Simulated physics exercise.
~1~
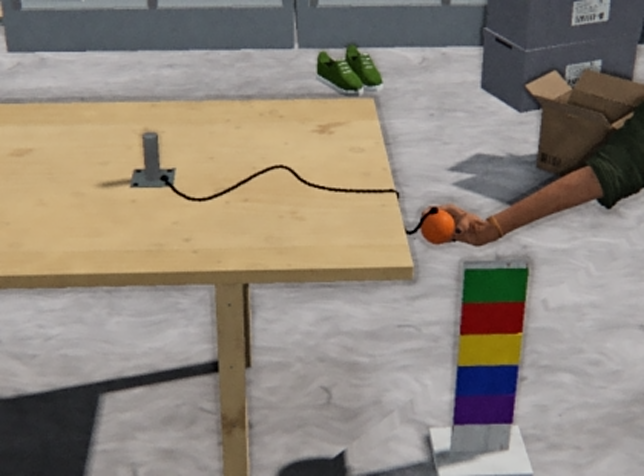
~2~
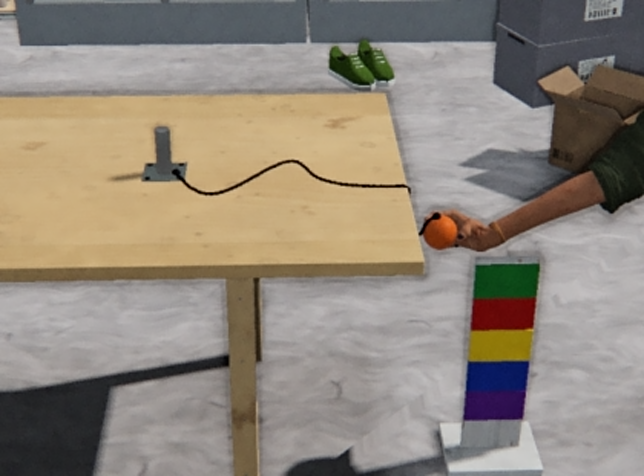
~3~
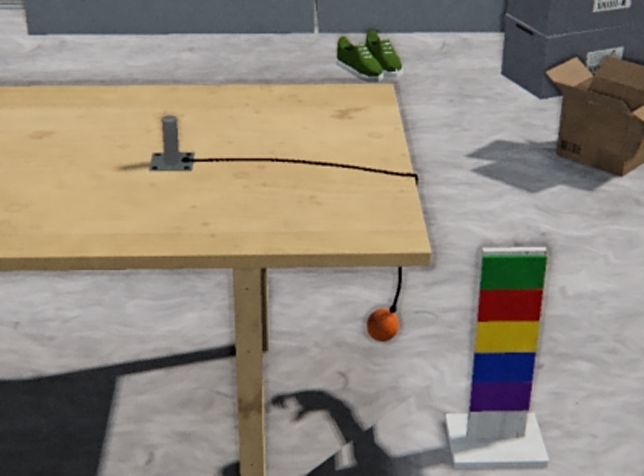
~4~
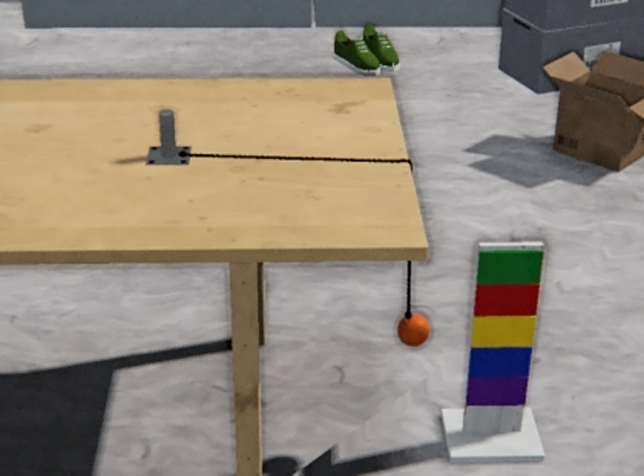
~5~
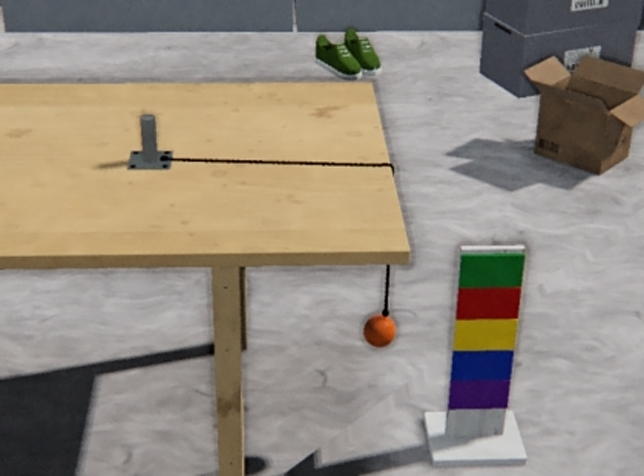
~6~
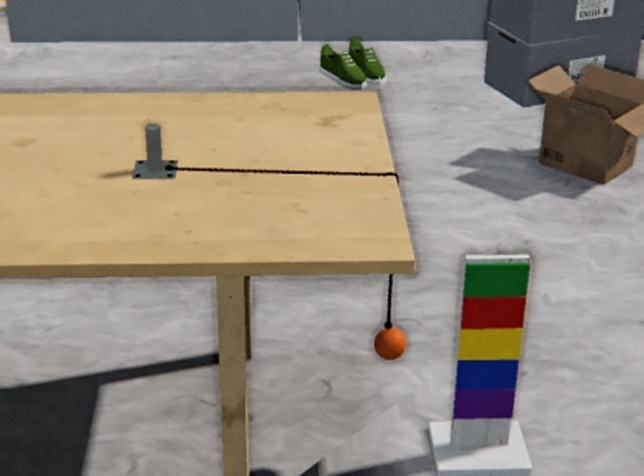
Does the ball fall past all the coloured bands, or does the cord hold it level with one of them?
The cord holds the ball, and it hangs below the table edge with its middle level with the yellow band.
